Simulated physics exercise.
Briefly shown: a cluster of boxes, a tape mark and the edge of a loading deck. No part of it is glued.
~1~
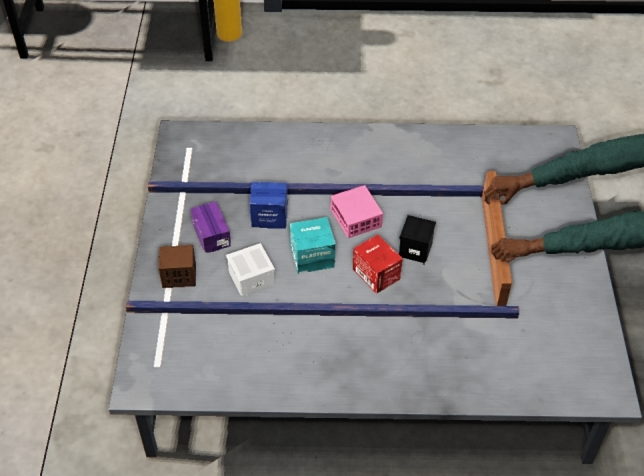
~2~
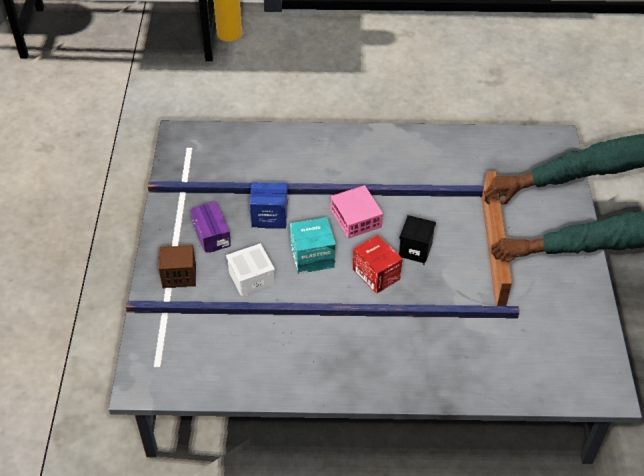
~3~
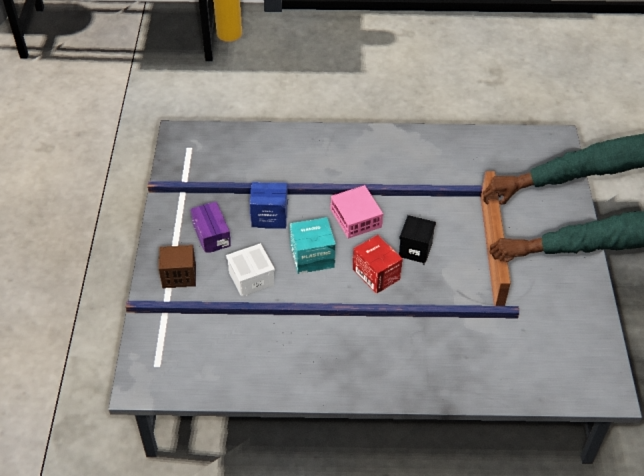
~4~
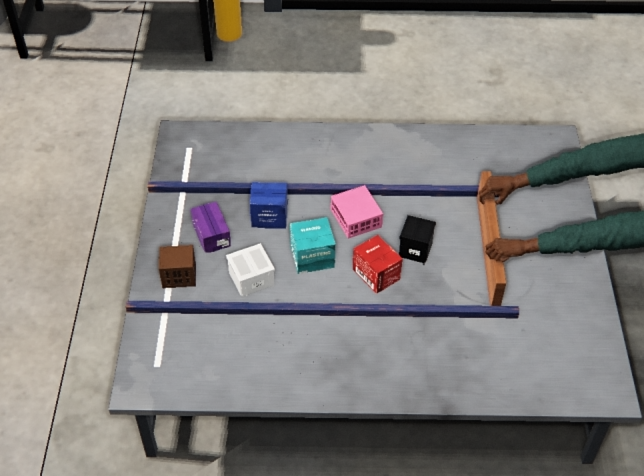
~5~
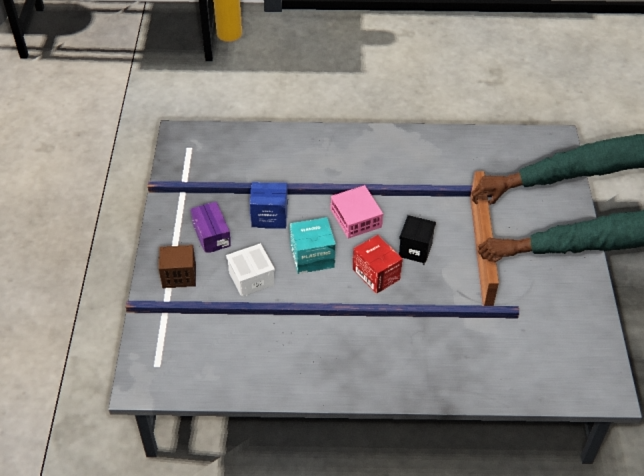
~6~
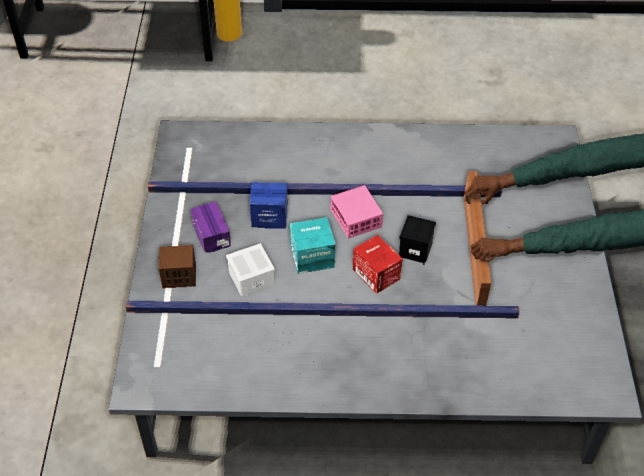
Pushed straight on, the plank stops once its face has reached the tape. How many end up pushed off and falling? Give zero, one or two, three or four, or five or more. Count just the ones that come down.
At least five drop.
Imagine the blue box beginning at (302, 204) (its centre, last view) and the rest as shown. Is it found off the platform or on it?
Lab note: From that start it is gone.
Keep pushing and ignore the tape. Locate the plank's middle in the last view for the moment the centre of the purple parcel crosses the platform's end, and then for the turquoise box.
About (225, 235), and about (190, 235) for the other.
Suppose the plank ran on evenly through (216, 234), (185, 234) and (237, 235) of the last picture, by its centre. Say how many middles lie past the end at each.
Place by place: 2, 5 and 0.
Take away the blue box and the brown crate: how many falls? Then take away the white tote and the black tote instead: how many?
3 in the first case, 4 in the second.
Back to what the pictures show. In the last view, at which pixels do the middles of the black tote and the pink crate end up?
Positions - first (159, 235), then (161, 204).
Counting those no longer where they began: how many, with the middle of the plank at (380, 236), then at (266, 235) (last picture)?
I make it 3 at the first spot and 8 at the other.
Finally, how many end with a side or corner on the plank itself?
That makes 3.
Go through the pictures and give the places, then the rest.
The first frame shows brown crate (178, 267); purple parcel (211, 228); white tote (251, 271); plank (496, 238); tape (175, 247).
The second frame shows purple parcel (211, 228); pink crate (357, 212).
The third frame shows white tote (251, 271); black tote (417, 240).
The fourth frame shows brown crate (178, 267); blue box (269, 205).
The fifth frame shows purple parcel (211, 228); red box (377, 264).
The sixth frame shows brown crate (178, 267); purple parcel (211, 228); white tote (251, 271); plank (477, 238); tape (175, 247).
A little later, none off yet; brown crate at rest near (178, 267); purple parcel at rest near (211, 228); white tote at rest near (251, 271).
When it is over, the number that fall off is five or more; down, turquoise box, blue box, white tote, purple parcel and brown crate.
